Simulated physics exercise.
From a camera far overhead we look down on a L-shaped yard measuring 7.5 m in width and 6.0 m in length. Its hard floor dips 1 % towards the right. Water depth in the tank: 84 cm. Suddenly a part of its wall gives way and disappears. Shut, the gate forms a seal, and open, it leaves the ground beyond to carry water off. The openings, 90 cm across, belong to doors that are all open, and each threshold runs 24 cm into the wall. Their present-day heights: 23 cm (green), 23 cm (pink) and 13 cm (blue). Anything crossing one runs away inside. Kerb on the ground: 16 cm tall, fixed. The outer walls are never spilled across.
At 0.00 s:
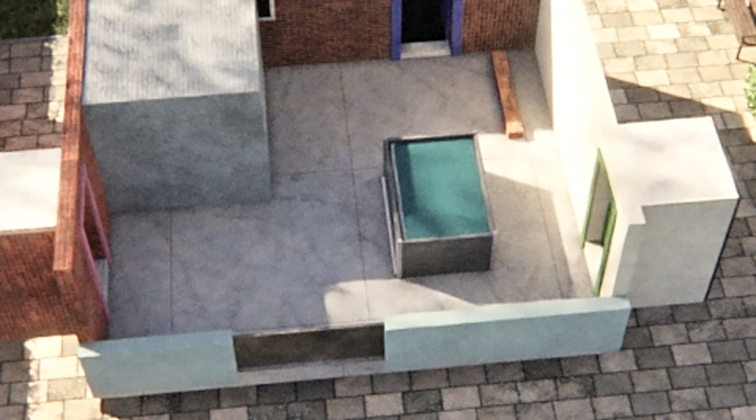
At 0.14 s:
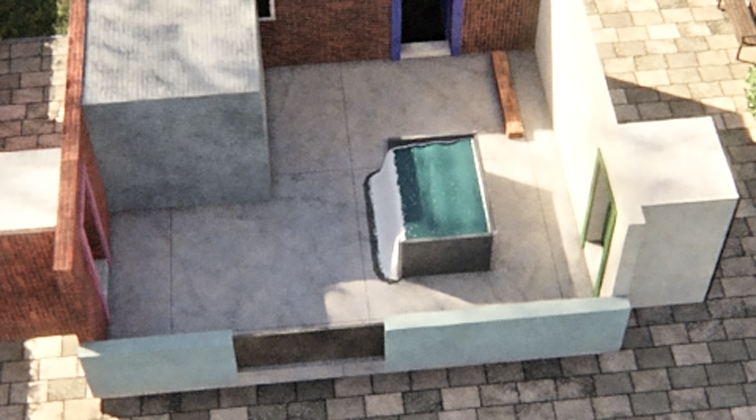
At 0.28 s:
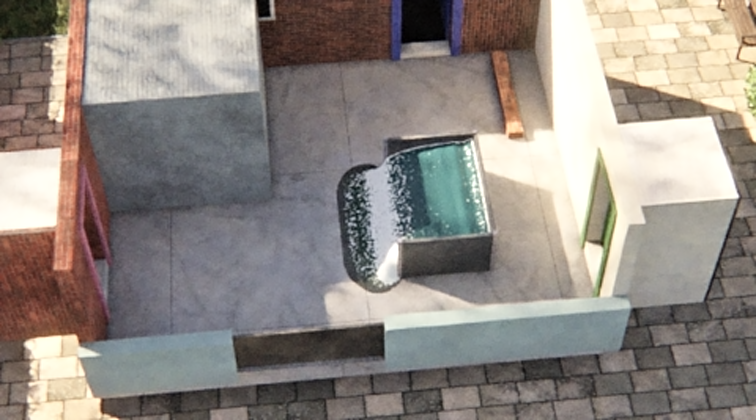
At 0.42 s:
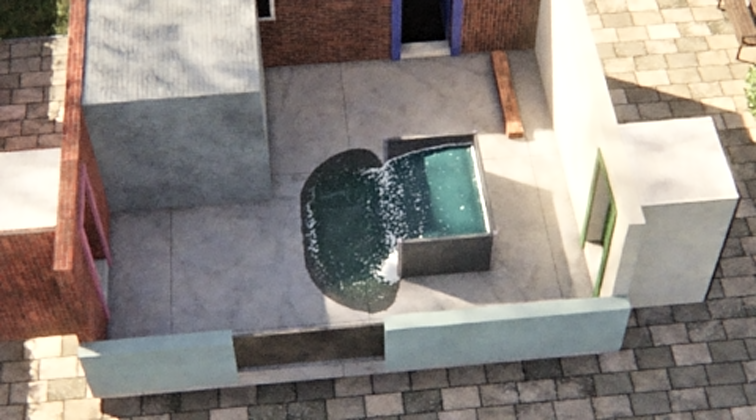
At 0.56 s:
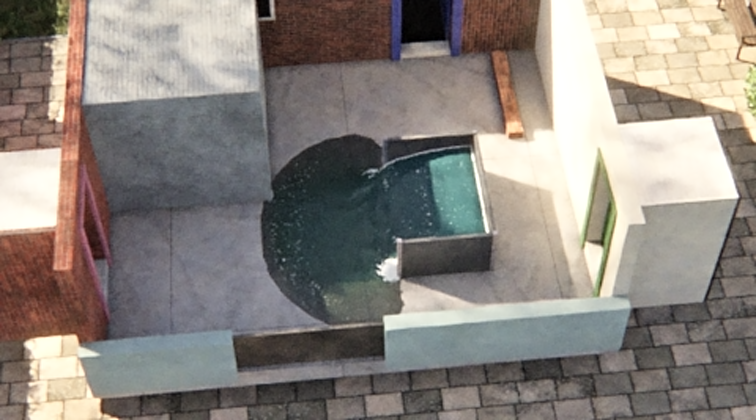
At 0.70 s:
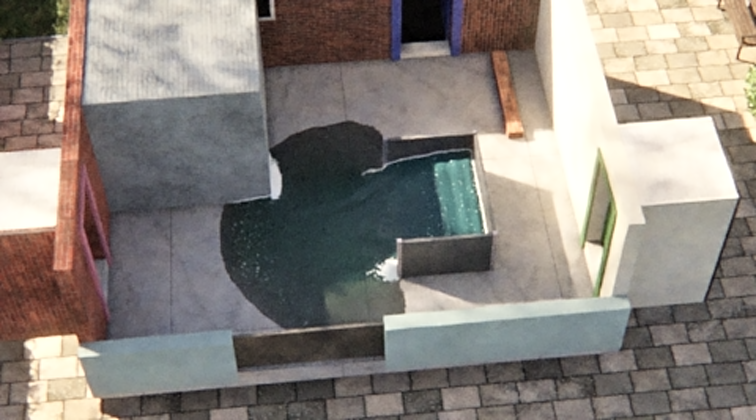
In a walled yard with a pale hard floor, seen from high above, a dark-sided tank of green water stands full and still. Its left side gives way and water pours out in a white, foaming sheet, then spreads leftward as a widening dark pool, reaching the grey block's corner while the tank's level drops.
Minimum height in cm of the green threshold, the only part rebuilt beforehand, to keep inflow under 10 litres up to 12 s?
13 cm.
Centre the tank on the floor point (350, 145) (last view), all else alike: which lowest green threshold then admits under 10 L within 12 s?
Some 10.0 cm.
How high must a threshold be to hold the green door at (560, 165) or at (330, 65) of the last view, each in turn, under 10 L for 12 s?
You'd want about 6.5 cm there first, then about 12.5 cm.
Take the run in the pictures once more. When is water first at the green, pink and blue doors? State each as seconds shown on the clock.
Green 6.0 s; pink 1.2 s; blue 2.6 s.
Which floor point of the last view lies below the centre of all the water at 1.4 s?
I'd say around (324, 230).
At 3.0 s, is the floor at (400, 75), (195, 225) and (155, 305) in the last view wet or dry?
One after another they are soaked, soaked, then soaked.
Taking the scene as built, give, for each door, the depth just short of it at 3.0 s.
Door by door in cm - green 0, pink 25, blue 4.
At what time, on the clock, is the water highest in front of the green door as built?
The level tops out around 9.0 s.
After 1.4 s water covers 45 % of the floor, deepest (44 cm) near (111, 217); it has not reached the green door.
After 3.0 s water covers 55 % of the floor, deepest (34 cm) near (107, 360); it has not reached the green door.
After 12.0 s water covers 95 % of the floor, deepest (23 cm) near (529, 51); 13 cm at the green door, 0 litres in over its 23 cm threshold.
At the green door as built, the water arrived by 6.2 s and peaked near 15 cm at 9.2 s.
With a threshold of 10.5 cm, 34 litres would have come in within the 12 s; with 14.5 cm, 3 litres. So under 10 litres takes about 13 cm.
